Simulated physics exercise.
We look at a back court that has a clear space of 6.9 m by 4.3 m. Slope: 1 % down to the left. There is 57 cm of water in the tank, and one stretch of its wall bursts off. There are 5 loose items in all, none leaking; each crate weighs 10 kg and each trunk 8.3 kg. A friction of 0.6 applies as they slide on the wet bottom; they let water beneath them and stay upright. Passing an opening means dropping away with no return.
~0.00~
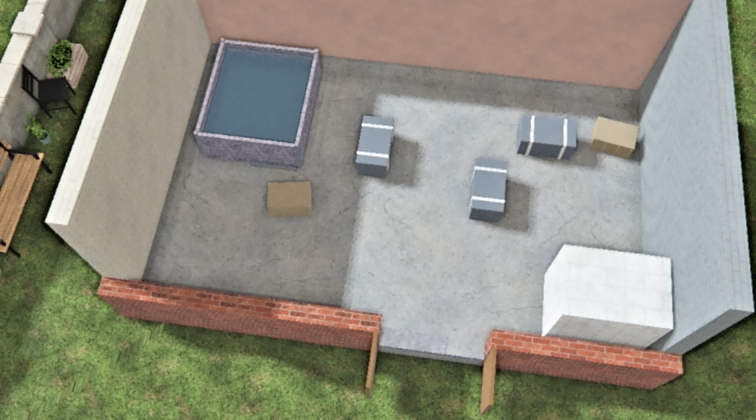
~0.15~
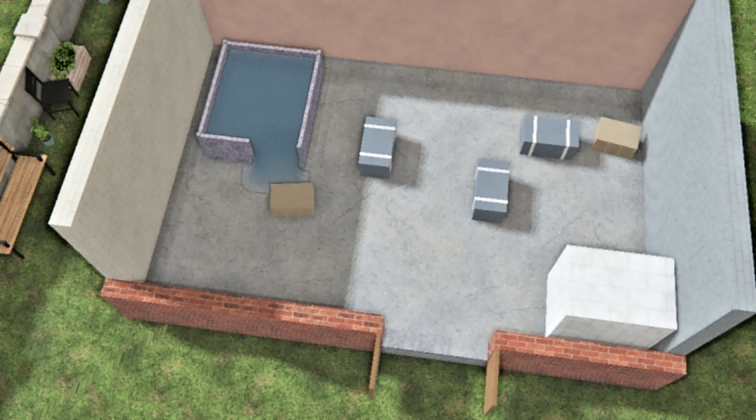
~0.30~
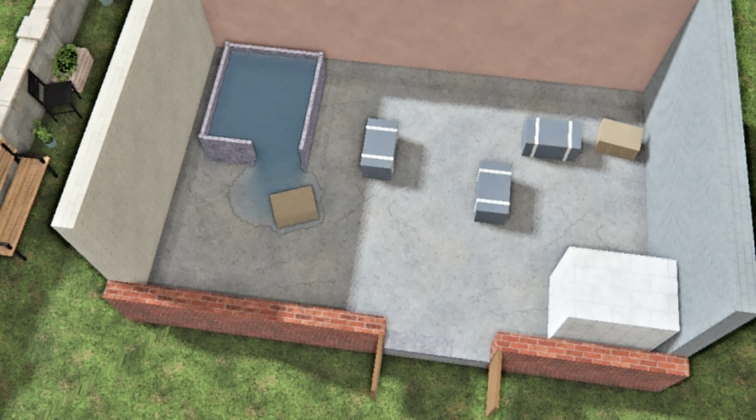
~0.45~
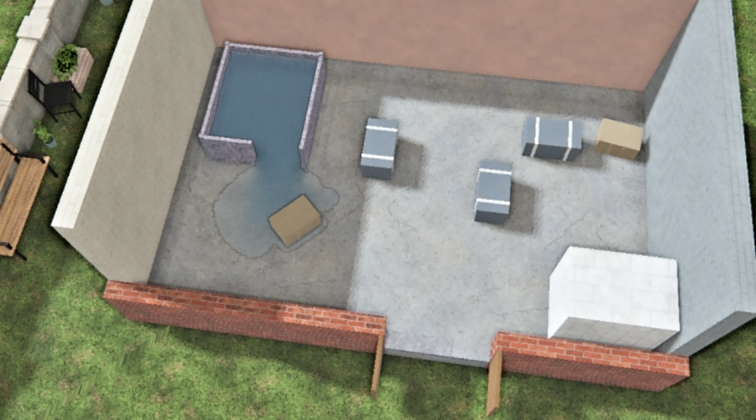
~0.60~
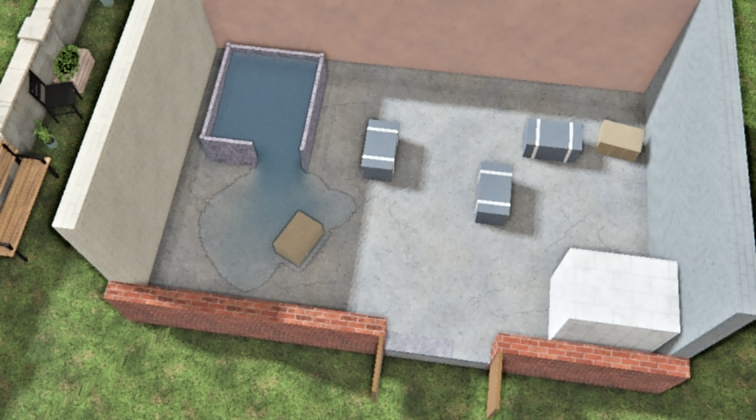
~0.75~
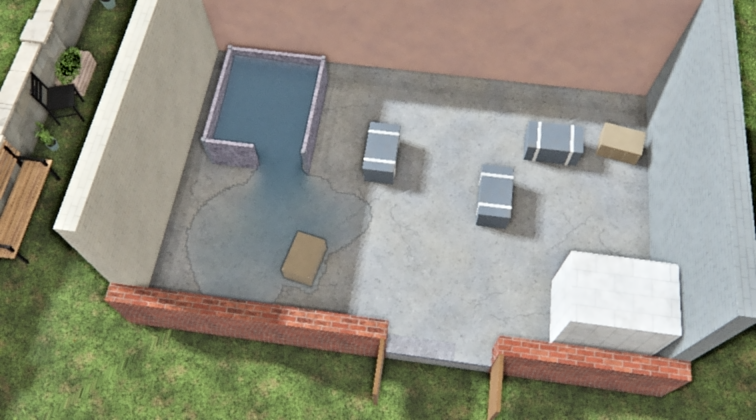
The footage shows a walled yard with a water-filled tank whose front wall opens, letting water spread across the paving and push a nearby brown crate toward the brick wall, turning it, while the other boxes stay in place.
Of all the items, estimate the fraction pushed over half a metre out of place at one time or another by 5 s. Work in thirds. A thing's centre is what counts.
The share is less than one third.
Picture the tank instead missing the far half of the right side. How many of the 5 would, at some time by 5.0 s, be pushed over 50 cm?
Then the count would be 4.
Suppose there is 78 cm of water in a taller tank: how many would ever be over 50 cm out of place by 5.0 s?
Count under that change: 1.
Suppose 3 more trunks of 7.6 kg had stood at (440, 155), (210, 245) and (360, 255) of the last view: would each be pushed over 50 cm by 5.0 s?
Result, in sequence: Below the mark / above the mark / above the mark.
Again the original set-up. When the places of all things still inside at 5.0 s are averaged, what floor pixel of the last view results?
The centre sits near (513, 179).
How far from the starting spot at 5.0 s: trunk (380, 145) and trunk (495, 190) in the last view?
Respectively, 0 centimetres and 0 centimetres.
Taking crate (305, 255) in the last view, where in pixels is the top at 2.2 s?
About (394, 291), give or take.
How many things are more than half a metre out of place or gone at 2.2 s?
The number I get is 1.
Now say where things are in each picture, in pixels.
The first picture shows a crate at (289, 195) rests on the ground; a crate at (617, 133), on the bottom; water covers 2.2 m2; 0 of 5 have shifted.
The second picture shows a crate at (292, 196) rests on the ground; a crate at (619, 133) rests on the ground; 2.6 m2 under water; 0 of 5 have shifted.
The third picture shows a crate at (294, 203), on the bottom, 8 cm from its start; a crate at (622, 134), on the bottom; 3.0 m2 under water; 1 of 5 have shifted.
The fourth picture shows a crate at (294, 217), on the bottom, 31 cm from its start; a crate at (622, 134), on the bottom; water covers 3.8 m2; 1 of 5 have shifted.
The fifth picture shows a crate at (298, 235) rests on the ground, 56 cm from its start; a crate at (622, 136) rests on the ground; water covers 4.8 m2; 1 of 5 have shifted.
The sixth picture shows a crate at (304, 255), on the bottom, 84 cm from its start; a crate at (624, 139) rests on the ground; 5.9 m2 under water; 1 of 5 have shifted.
After 1.1 s 1 of 5 are over 50 cm from their spots; 0 afloat.
After 2.2 s 1 of 5 are over 50 cm from their spots; 0 afloat.
After 3.5 s 1 of 5 are over 50 cm from their spots; 0 afloat.
After 5.0 s 1 of 5 are over 50 cm from their spots, and 1 have been at some point; 0 afloat.
